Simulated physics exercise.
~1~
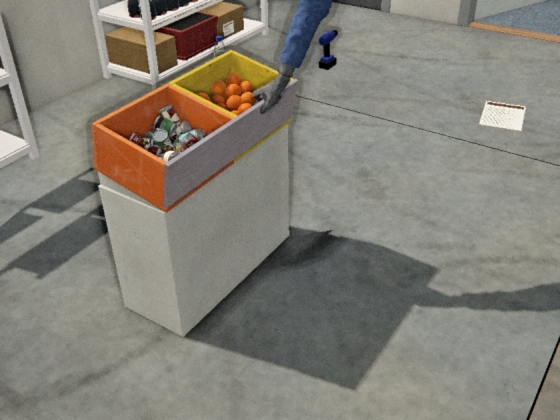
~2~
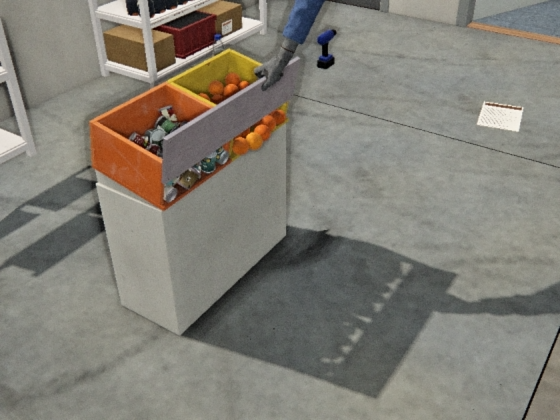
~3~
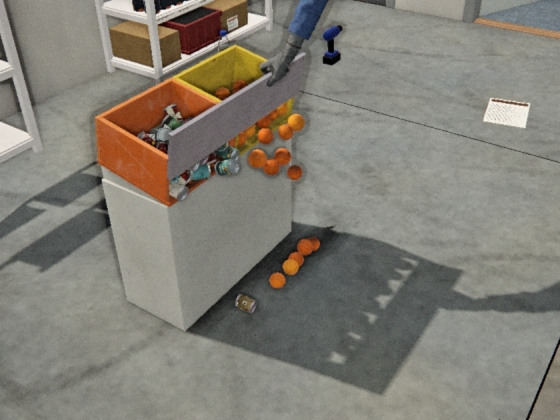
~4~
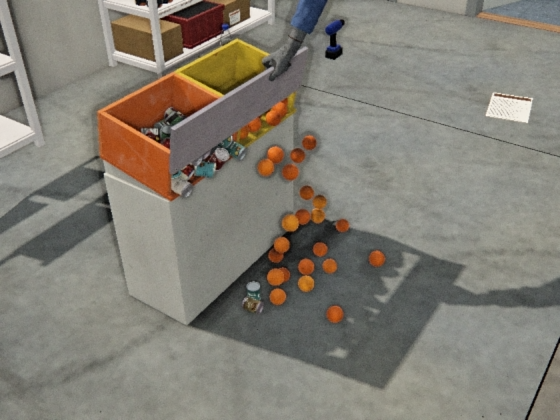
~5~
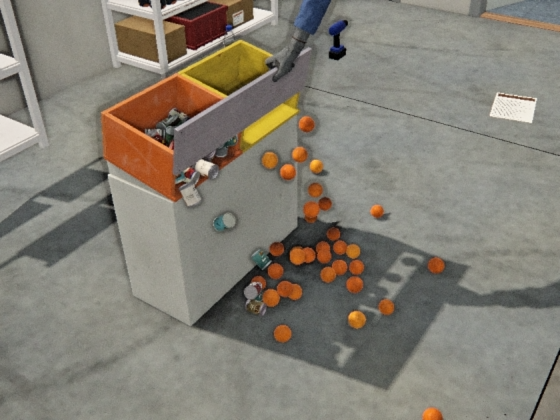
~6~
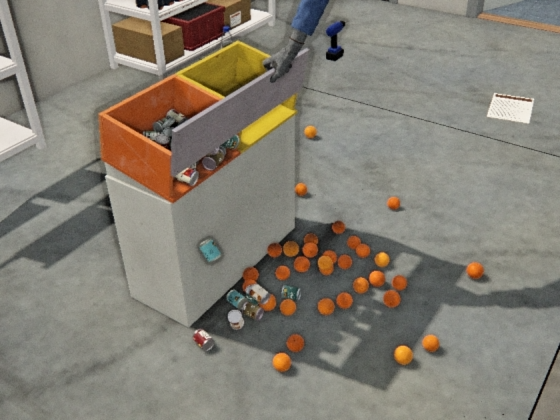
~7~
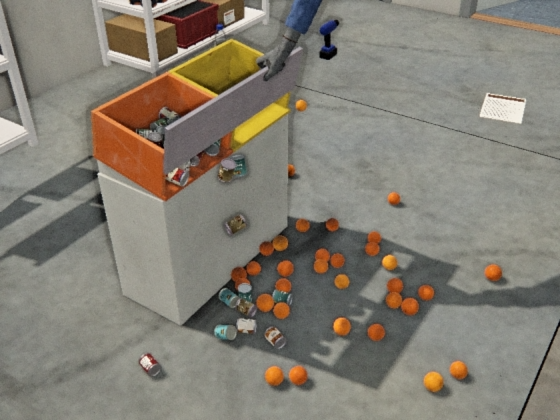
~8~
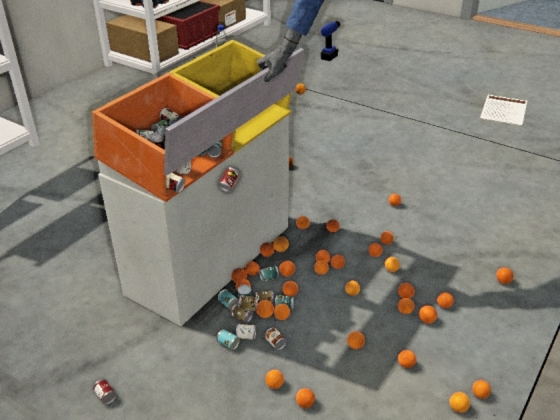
The clip opens on a white stand in a concrete-floored room, topped by an orange display bin of small tins and a yellow one of oranges. A gloved hand raises the grey gate across their fronts, and both loads begin to push through the gap. Oranges pour out first, dropping to the floor and rolling outward, while only a few tins fall. Soon the yellow bin is empty, and tins keep tumbling from the orange bin in small numbers. By the end, oranges lie scattered widely, several tins rest beside the stand, and many tins remain in the orange bin.
